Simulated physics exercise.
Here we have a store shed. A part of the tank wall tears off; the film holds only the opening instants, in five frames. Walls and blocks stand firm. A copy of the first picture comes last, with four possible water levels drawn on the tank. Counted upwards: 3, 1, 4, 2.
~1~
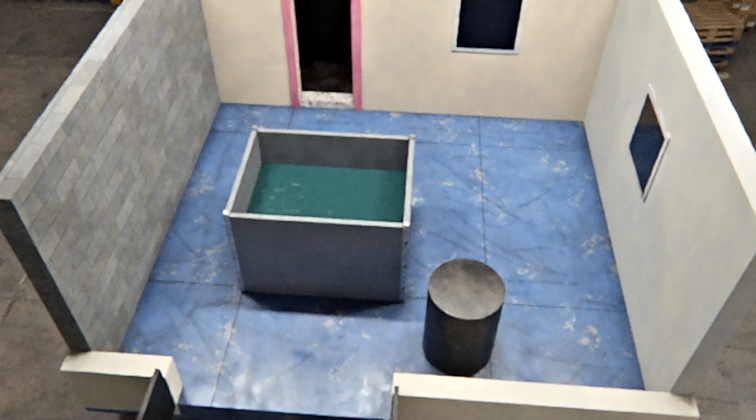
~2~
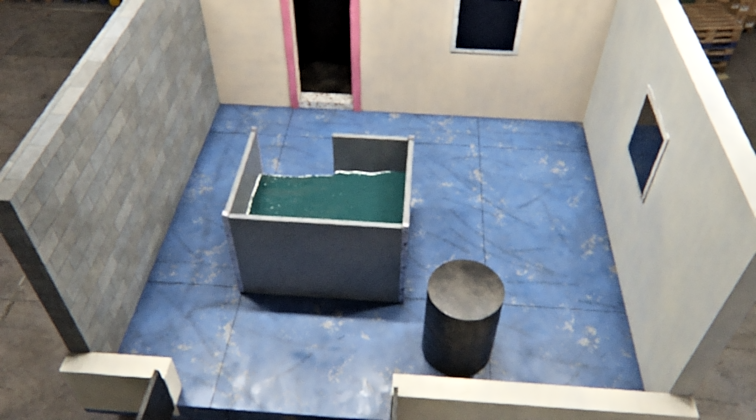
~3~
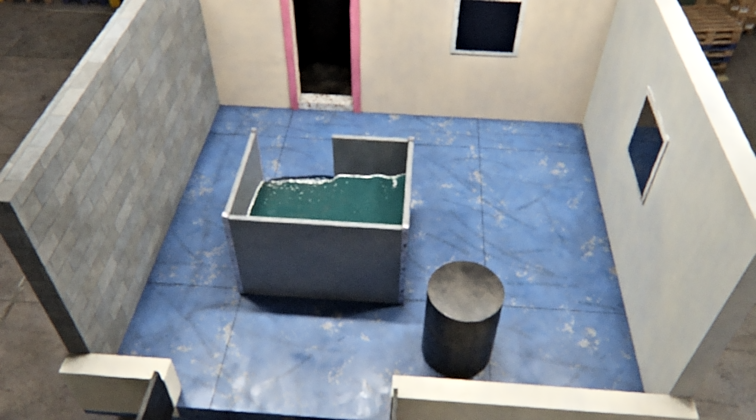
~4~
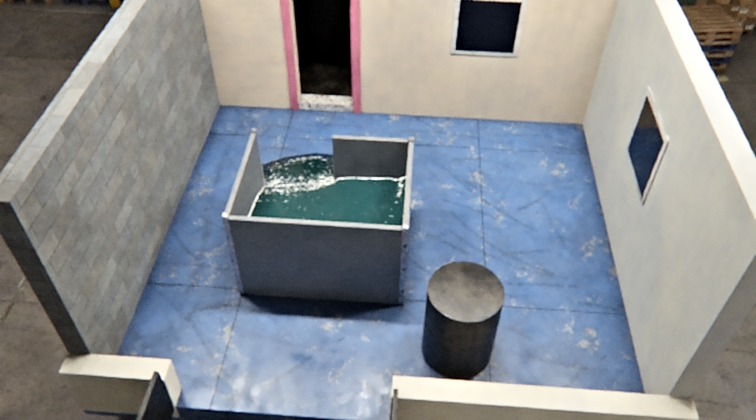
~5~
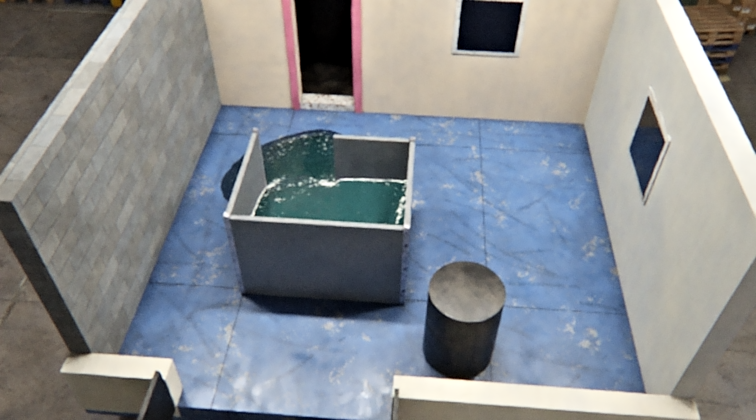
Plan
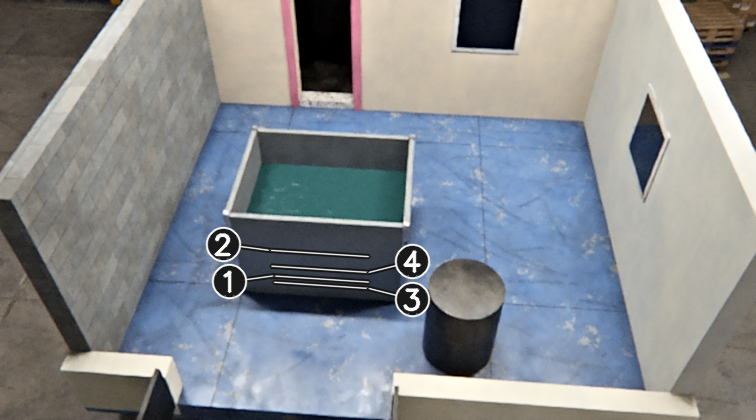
Store shed with a blue floor, a gap opening in a grey tank's far side and green water spreading out behind.
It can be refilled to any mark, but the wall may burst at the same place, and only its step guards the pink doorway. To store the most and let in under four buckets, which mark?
1 is the one.
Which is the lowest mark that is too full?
4 it is.
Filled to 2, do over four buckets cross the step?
Yes.
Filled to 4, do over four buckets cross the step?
Yes, it does.
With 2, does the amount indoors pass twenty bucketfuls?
Yes, it does.
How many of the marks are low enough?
Two of the four.
On the marked copy, 1 at (320, 279); 2 at (318, 253); 3 at (321, 285); 4 at (319, 269); from the bottom up 3, 1, 4, 2.
Choosing 1, a bucket or two gets in.
Choosing 2, dozens of bucketfuls pour in.
Choosing 3, nothing gets over.
Choosing 4, about 11 bucketfuls get in.
